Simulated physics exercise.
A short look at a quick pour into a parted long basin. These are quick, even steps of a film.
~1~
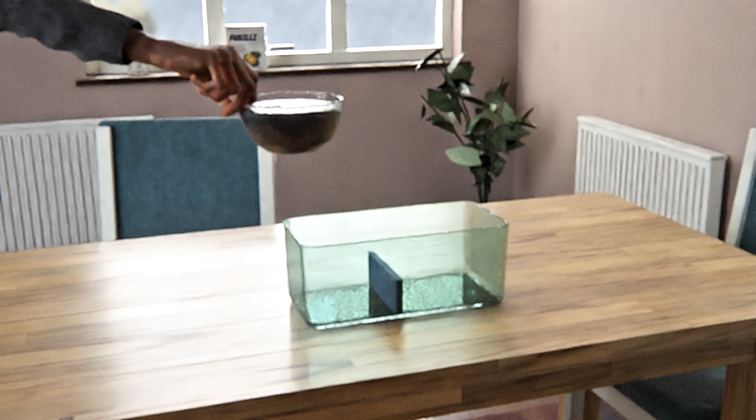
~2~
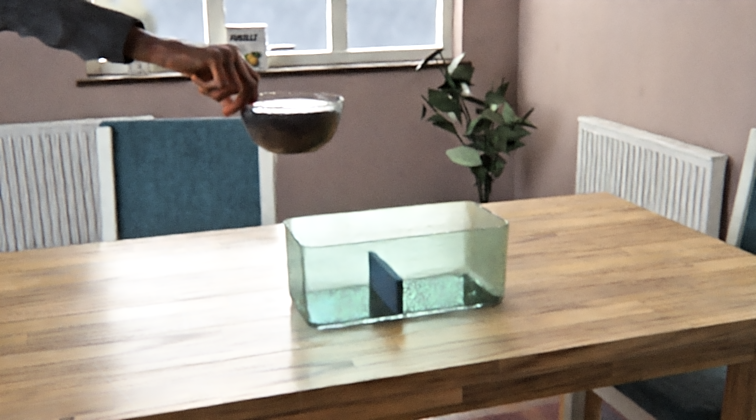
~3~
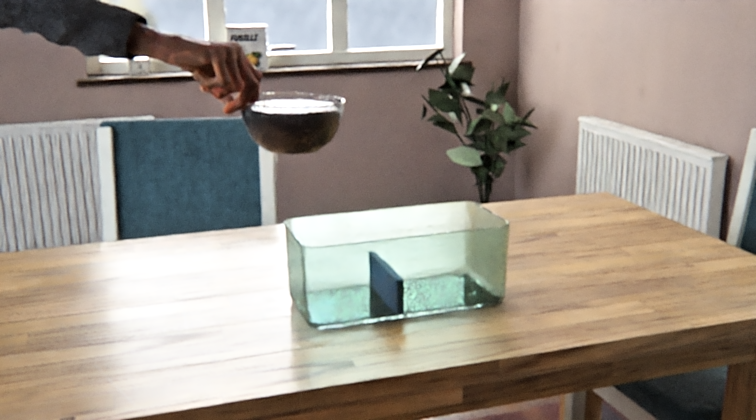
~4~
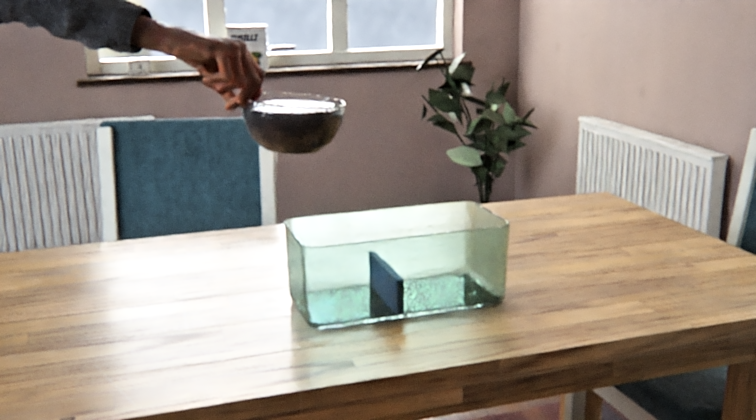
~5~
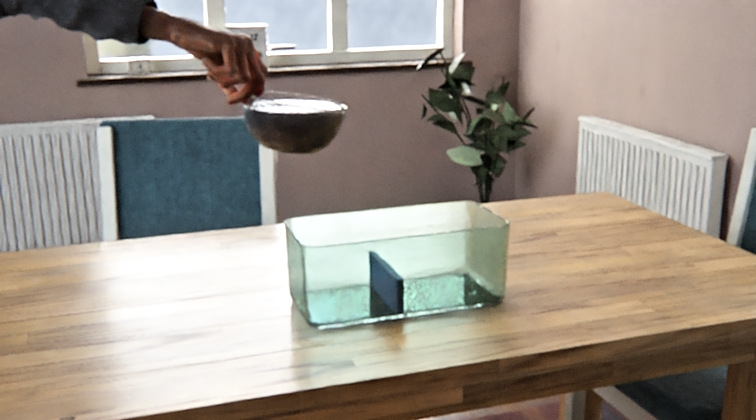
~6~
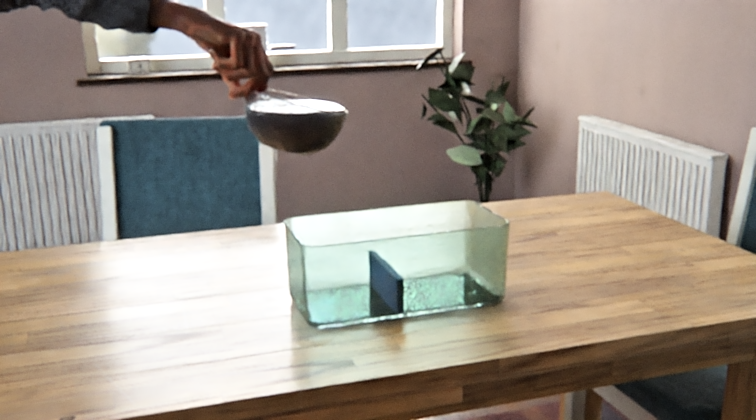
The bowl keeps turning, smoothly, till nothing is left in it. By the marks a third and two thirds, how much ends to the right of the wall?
In the end between a third and two thirds is right of the wall.
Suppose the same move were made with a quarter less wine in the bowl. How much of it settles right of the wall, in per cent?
Near 45 %.
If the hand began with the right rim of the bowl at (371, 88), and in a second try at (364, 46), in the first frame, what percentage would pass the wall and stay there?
Near 90 % and 90 %.
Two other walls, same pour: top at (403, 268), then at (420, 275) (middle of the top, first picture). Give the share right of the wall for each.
Roughly 25 per cent, and 10 per cent.
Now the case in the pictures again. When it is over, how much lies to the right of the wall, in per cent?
Some 60 per cent.
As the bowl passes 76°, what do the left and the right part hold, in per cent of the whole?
The left part 5 per cent, the right part 25.
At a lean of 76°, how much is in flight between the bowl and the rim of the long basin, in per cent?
Close to 40 per cent.
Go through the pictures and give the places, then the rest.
Tilt 0°; pouring edge (340, 98); surface from (241, 110) to (337, 104); the long basin's rim runs from (292, 234) to (491, 213); the wall's top is at (384, 265), in the first picture.
Tilt 1°; pouring edge (340, 99); surface from (241, 110) to (337, 105), in the second picture.
Tilt 3°; pouring edge (342, 101); surface from (242, 110) to (339, 106), in the third picture.
Tilt 6°; pouring edge (343, 104); surface from (243, 109) to (339, 106), in the fourth picture.
Tilt 10°; pouring edge (344, 107); surface from (245, 108) to (340, 106), in the fifth picture.
Tilt 16°; pouring edge (345, 112); surface from (247, 109) to (343, 108); 1 per cent is over the edge, in the sixth picture.
A moment on, the bowl is tipped on its side and 30 per cent is still to pour, 5 is left of the wall and 24 right of it.
Next, the bowl is tipped right over and 0 per cent is still to pour, 37 is left of the wall and 59 right of it.
Then the bowl is tipped right over and 0 per cent is still to pour, 40 is left of the wall and 59 right of it.
Later the bowl is tipped right over and 0 per cent is still to pour, 40 is left of the wall and 59 right of it.
At rest 40 per cent lies left of the wall, 59 right of it and 1 outside.
